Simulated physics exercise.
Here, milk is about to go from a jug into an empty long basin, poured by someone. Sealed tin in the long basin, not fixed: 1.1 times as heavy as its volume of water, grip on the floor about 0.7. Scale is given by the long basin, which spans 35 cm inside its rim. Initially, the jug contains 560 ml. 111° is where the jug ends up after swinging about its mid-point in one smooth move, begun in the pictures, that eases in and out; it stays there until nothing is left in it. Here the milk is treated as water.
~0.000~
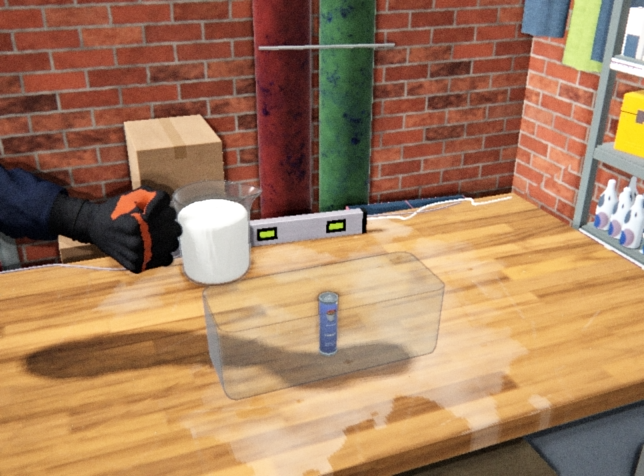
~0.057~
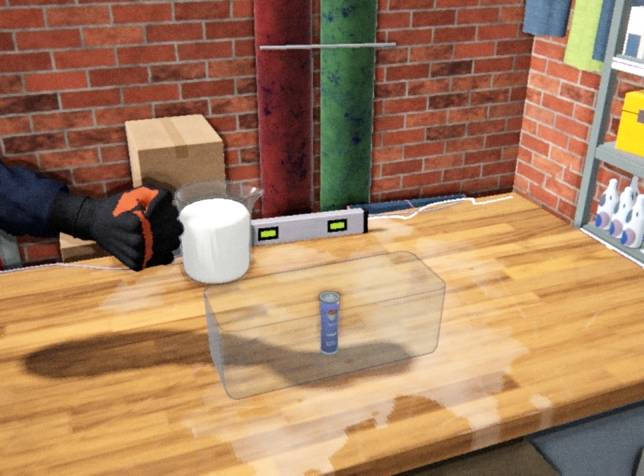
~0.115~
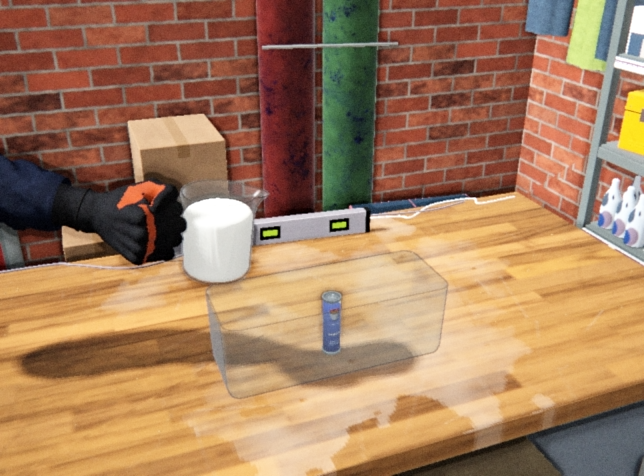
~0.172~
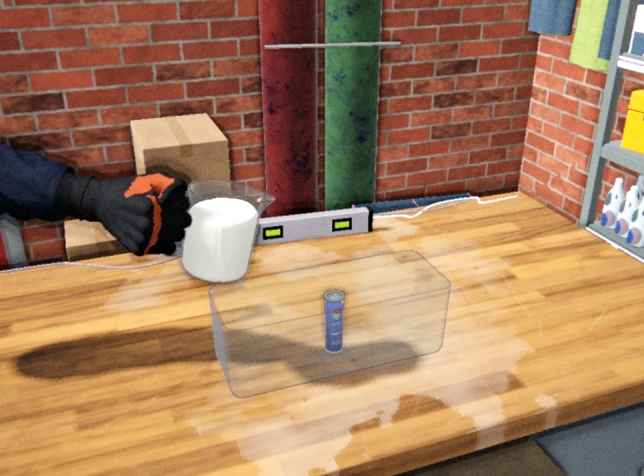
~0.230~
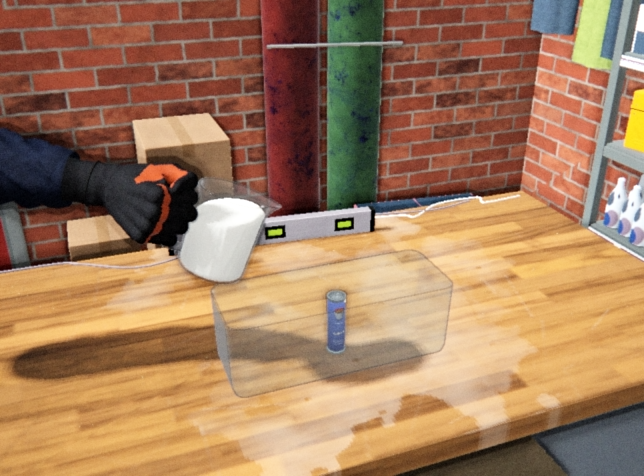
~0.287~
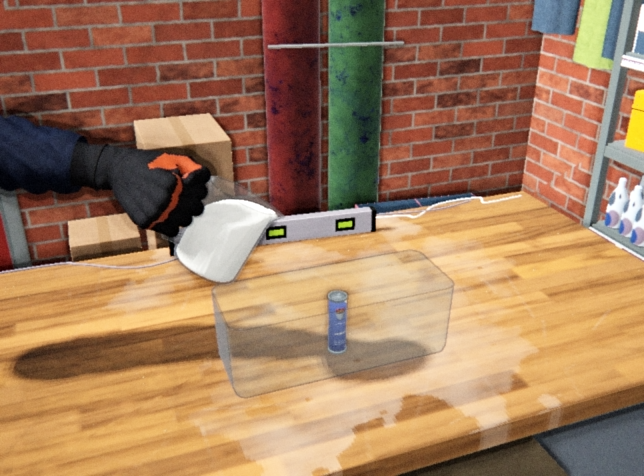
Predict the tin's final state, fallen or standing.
I predict it is standing.
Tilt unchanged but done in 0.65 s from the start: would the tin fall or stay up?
After the tilt, the tin is still standing.
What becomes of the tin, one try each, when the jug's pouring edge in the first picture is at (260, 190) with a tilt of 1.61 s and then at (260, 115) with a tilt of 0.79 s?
Try 1: Still standing; try 2: Tipped over.
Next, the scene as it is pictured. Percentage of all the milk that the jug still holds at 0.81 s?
12 in a hundred, give or take.
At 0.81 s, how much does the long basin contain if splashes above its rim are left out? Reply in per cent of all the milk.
I reckon close to 78 per cent.
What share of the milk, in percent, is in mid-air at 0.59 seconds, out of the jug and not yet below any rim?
Some 22 % is the figure.
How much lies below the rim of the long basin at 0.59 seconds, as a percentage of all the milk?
I reckon close to 18 percent of it.
Then, 0.59 s in, the tilt is 94° and 61 per cent is still to pour; the tin stands where it began.
Then, 0.81 s in, the tilt is 111° and 12 per cent is still to pour; the tin stands where it began.
Then, 1.04 s in, the tilt is 111° and 1 per cent is still to pour; the tin stands where it began.
Then, 1.29 s in, the tilt is 111° and 0 per cent is still to pour; the tin stands where it began.
Finally, the tin stands where it began.
